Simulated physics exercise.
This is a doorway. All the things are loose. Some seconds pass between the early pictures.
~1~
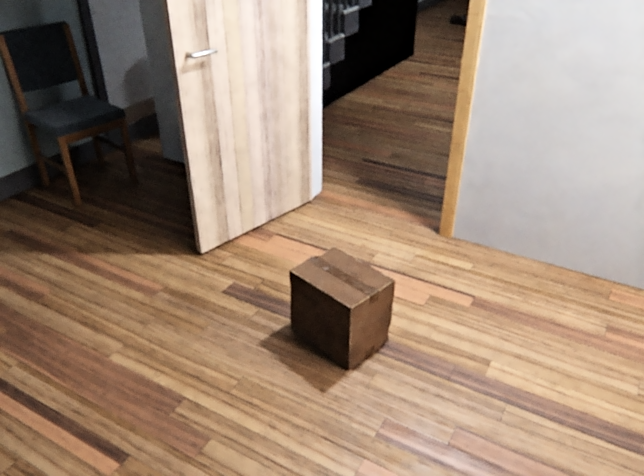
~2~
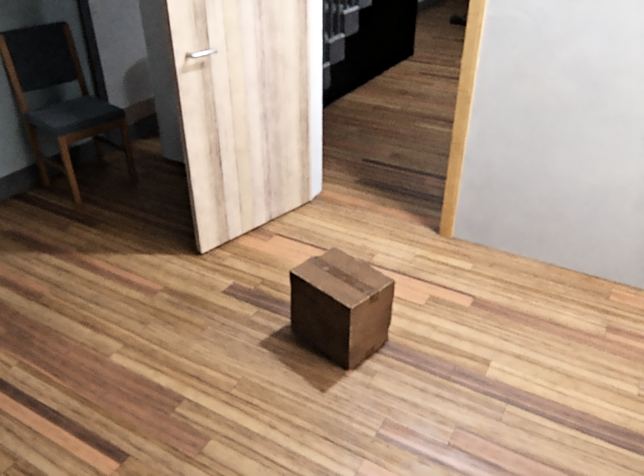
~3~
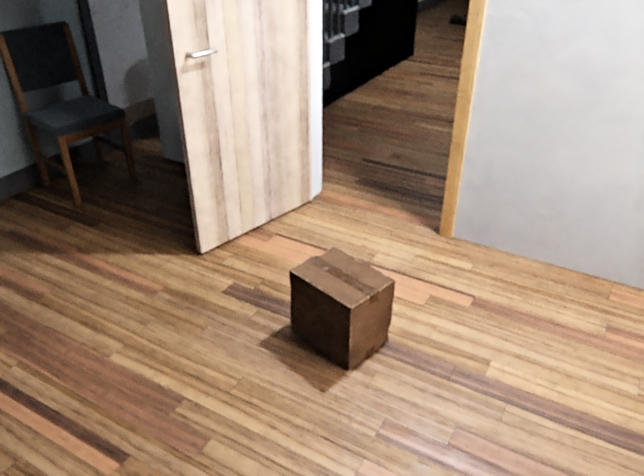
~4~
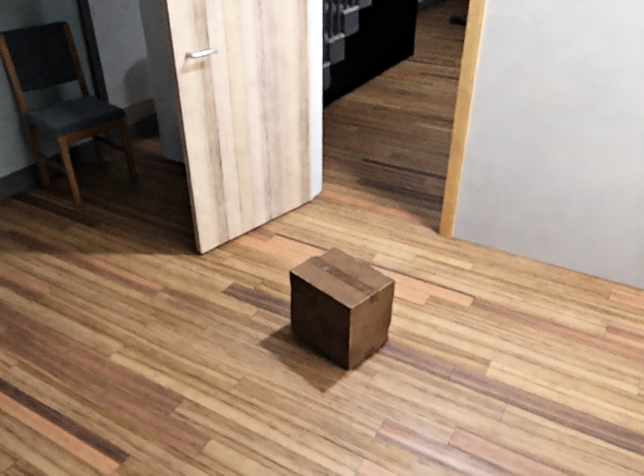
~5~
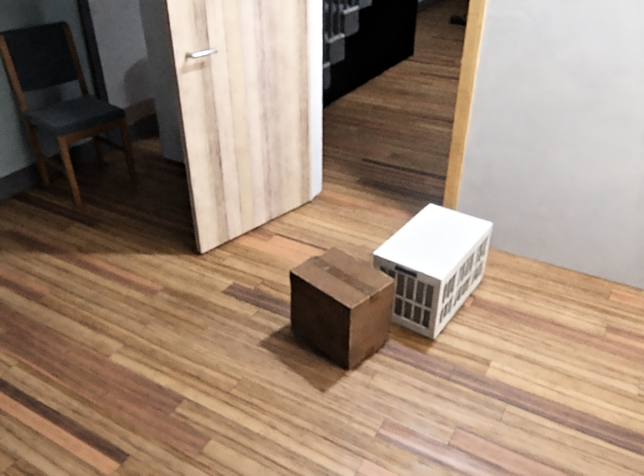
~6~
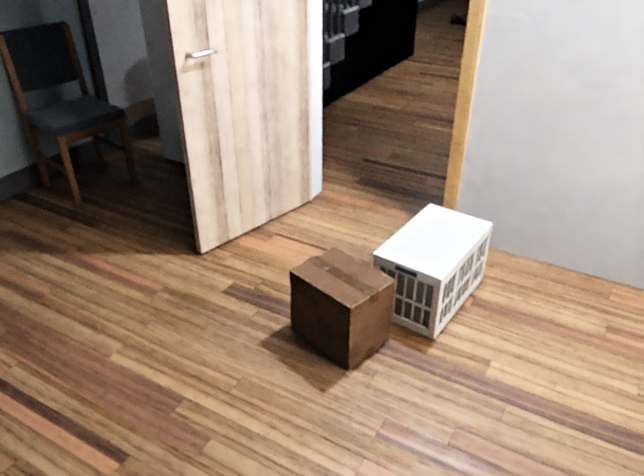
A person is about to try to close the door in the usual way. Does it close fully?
As it turns out, it reaches the frame.
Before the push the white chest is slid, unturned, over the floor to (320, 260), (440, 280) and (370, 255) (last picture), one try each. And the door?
First, it is blocked; second, it shuts; third, it stops short.
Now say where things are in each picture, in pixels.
Door wide open and still; brown box (341, 306), in the first frame.
Door wide open and still; brown box (341, 306), in the second frame.
Door wide open and still; brown box (341, 306), in the third frame.
Door wide open and still; brown box (341, 306), in the fourth frame.
Door wide open and still; brown box (341, 306), in the fifth frame.
Door wide open and still; white chest (432, 267); brown box (341, 306), in the sixth frame.
Then, 0.70 s on from there, open by 88°.
Then, 1.30 s on from there, open by 62°.
Then, 1.80 s on from there, open by 39°.
Then, 2.40 s on from there, open by 11°.
In the end, open by 0°; both unmoved. At the end, from the last picture's camera, white chest near (432, 267).
